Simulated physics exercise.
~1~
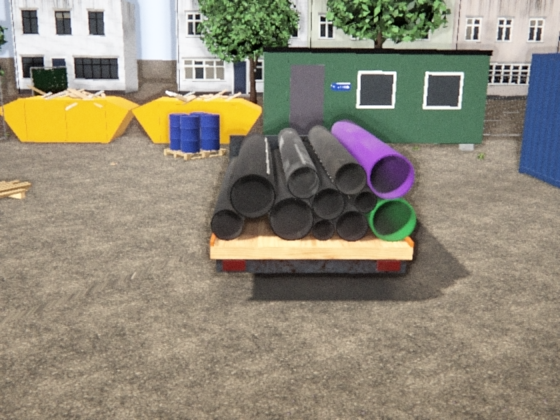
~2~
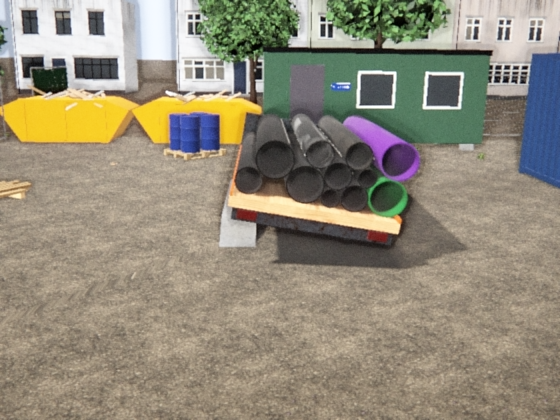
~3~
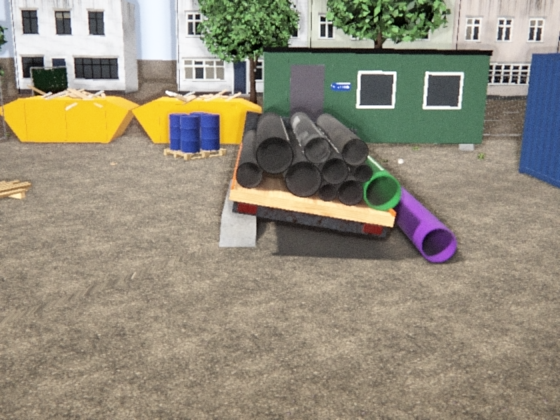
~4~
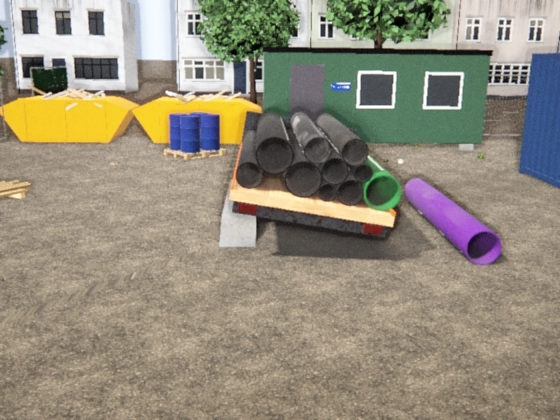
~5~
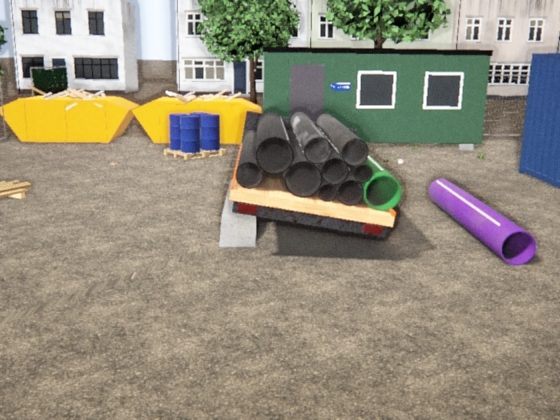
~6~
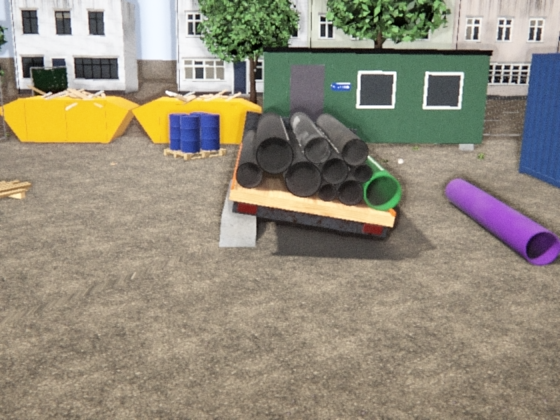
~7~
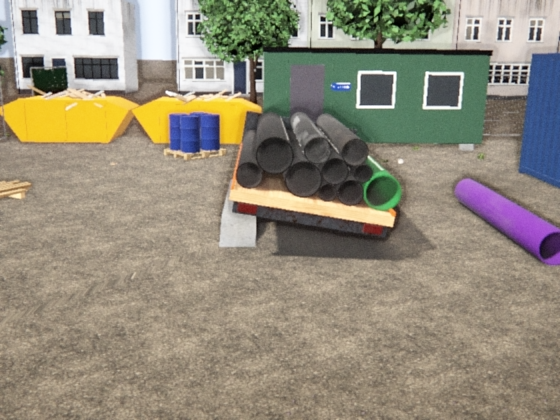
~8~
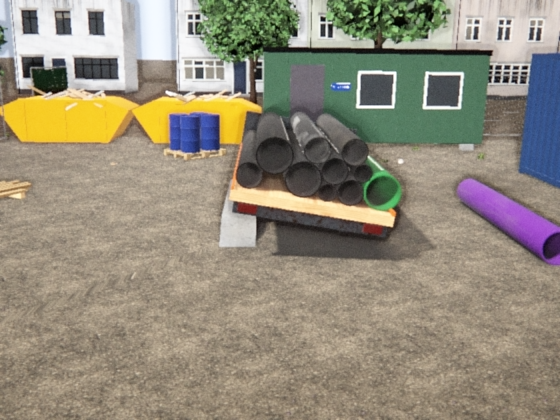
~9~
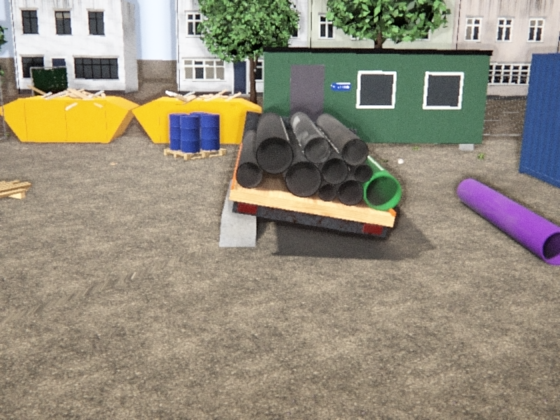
A low flat trailer stacked with dark pipes stands on a gravelly yard, seen from behind and slightly above, with a purple pipe and a green one at the right of the load. Behind it are yellow skips, blue barrels and a green cabin. The trailer moves forward a little and its left side rises on a concrete ramp, tilting the deck to the right. The purple pipe slides over the right side, drops to the ground and rolls away to the right, slowing to a stop. The green pipe stays at the deck's right edge beside the dark ones.
